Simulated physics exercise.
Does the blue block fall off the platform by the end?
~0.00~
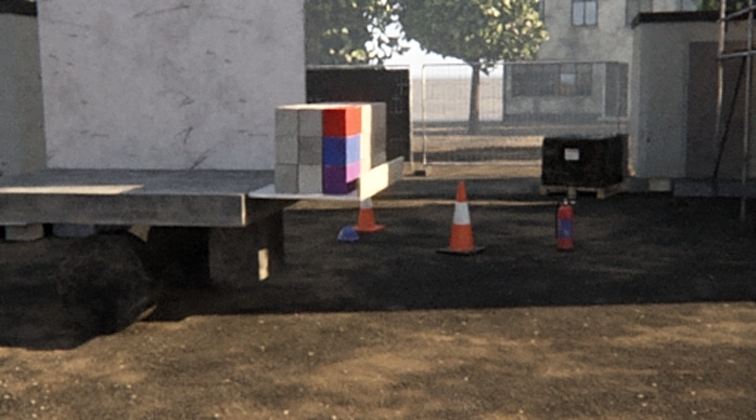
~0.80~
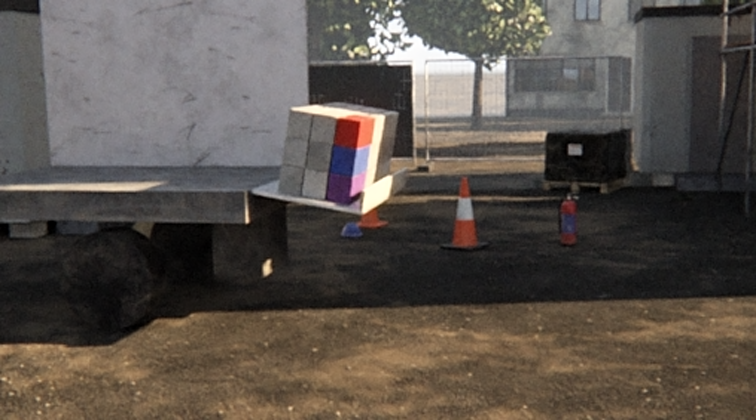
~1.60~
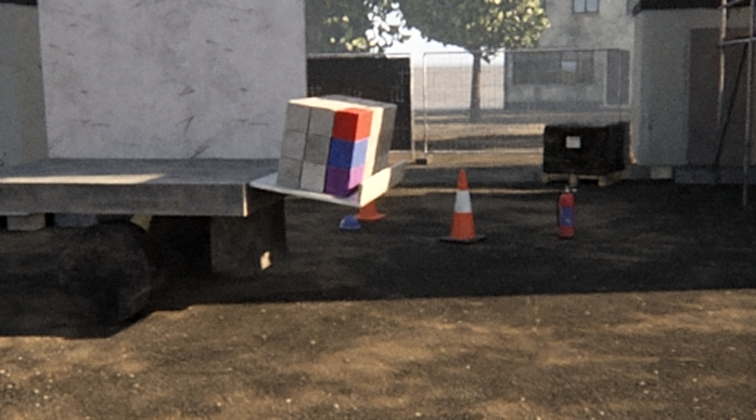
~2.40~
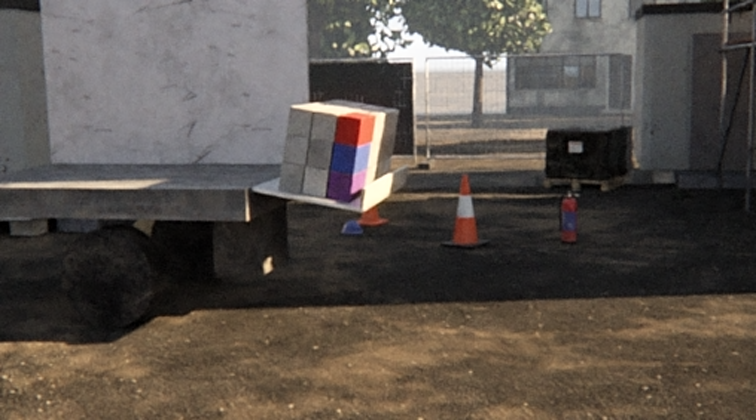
No, the blue block stays on the tilted platform, still in its place between the red and purple blocks.
